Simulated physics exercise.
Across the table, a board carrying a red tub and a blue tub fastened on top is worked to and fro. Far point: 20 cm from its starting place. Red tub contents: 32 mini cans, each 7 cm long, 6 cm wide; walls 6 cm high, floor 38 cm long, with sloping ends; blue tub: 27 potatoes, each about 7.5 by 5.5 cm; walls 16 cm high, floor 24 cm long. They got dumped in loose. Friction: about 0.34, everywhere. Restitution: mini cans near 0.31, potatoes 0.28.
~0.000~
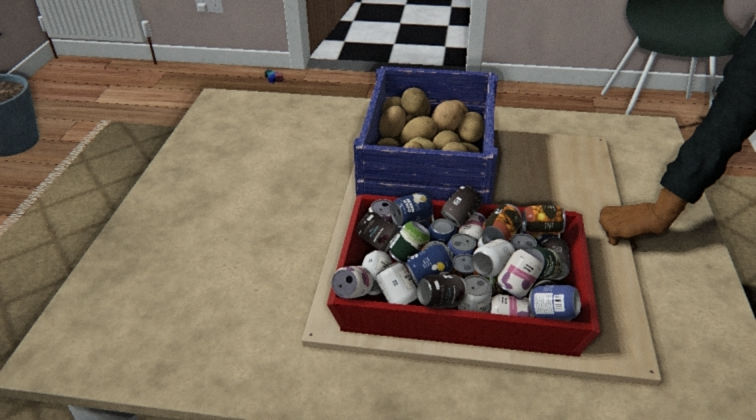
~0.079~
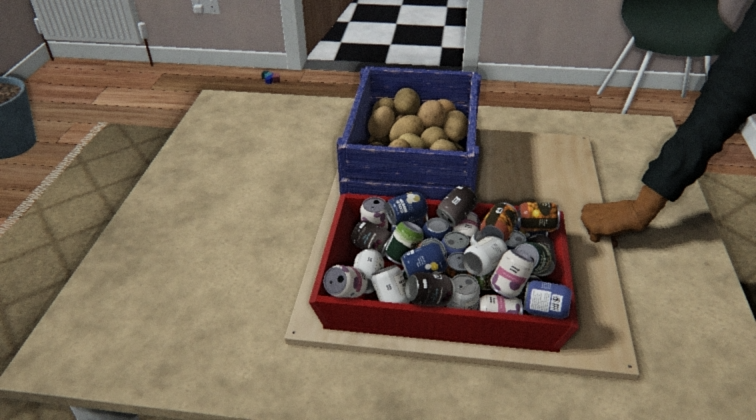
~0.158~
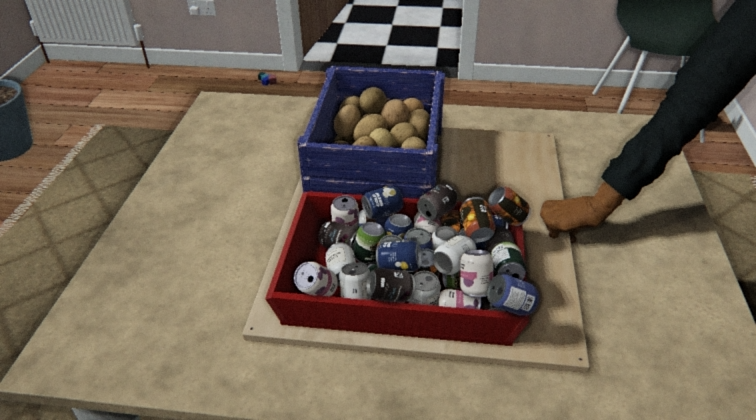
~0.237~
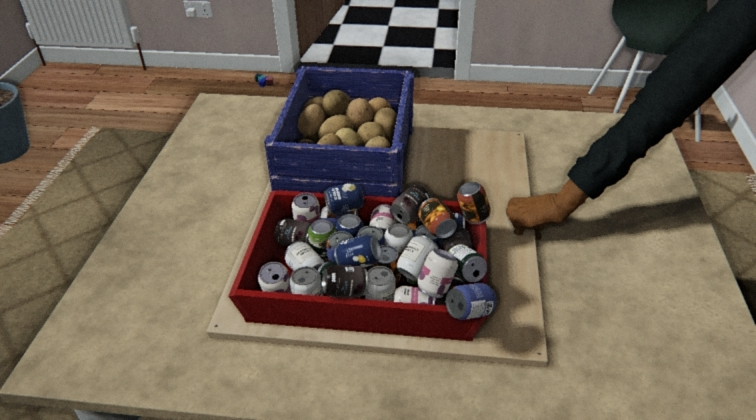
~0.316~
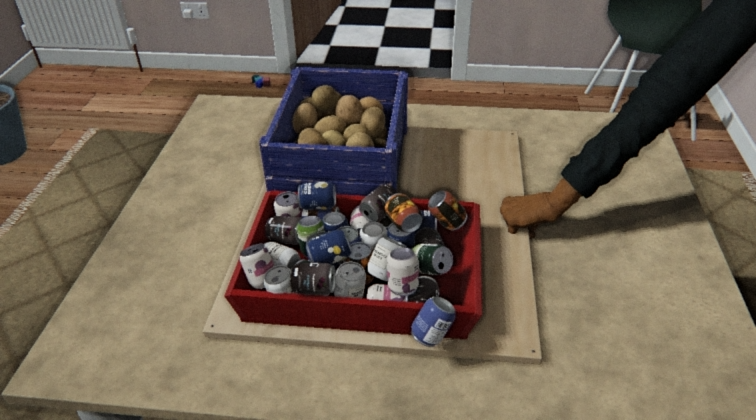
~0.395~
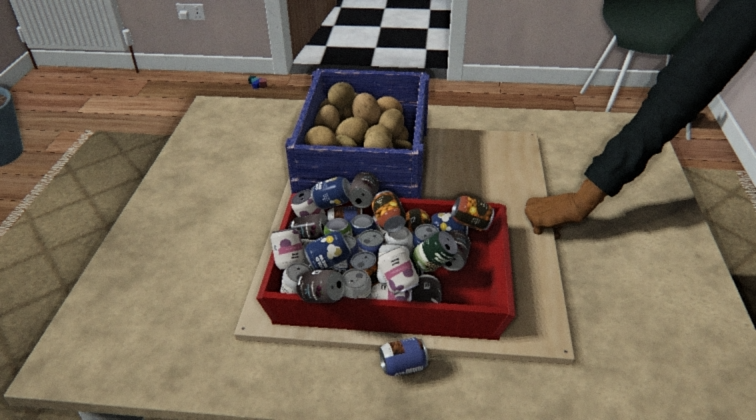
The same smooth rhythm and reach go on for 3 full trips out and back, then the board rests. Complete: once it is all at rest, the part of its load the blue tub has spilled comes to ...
... under a sixth.
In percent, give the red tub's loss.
For the red tub, the loss is 35%.
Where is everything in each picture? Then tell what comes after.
In the first picture (places track the rim corner closest to us here; the camera moves round a little), blue tub (486, 155); red tub (593, 327); 0 cm along; all still inside.
In the second picture, blue tub (468, 154); red tub (571, 322); 3 cm along.
In the third picture, blue tub (426, 151); red tub (522, 316); 11 cm along.
In the fourth picture, blue tub (391, 150); red tub (481, 312); 18 cm along; 1 out, the lowest can at (472, 301).
In the fifth picture, blue tub (385, 150); red tub (475, 310); 20 cm along; 1 out, the lowest can at (434, 321).
In the sixth picture, blue tub (412, 152); red tub (508, 311); 14 cm along; 2 out, the lowest can at (403, 357).
After 0.69 s, the red tub is down by 5 of 32 and the blue tub has all 27.
After 1.06 s, the red tub is down by 7 of 32 and the blue tub has all 27.
After 1.58 s, the red tub is down by 10 of 32 and the blue tub has all 27.
Outcome (at 2.24 s), the red tub is down by 11 of 32 and the blue tub has all 27. Asked share, 0 of 27, 0 per cent.
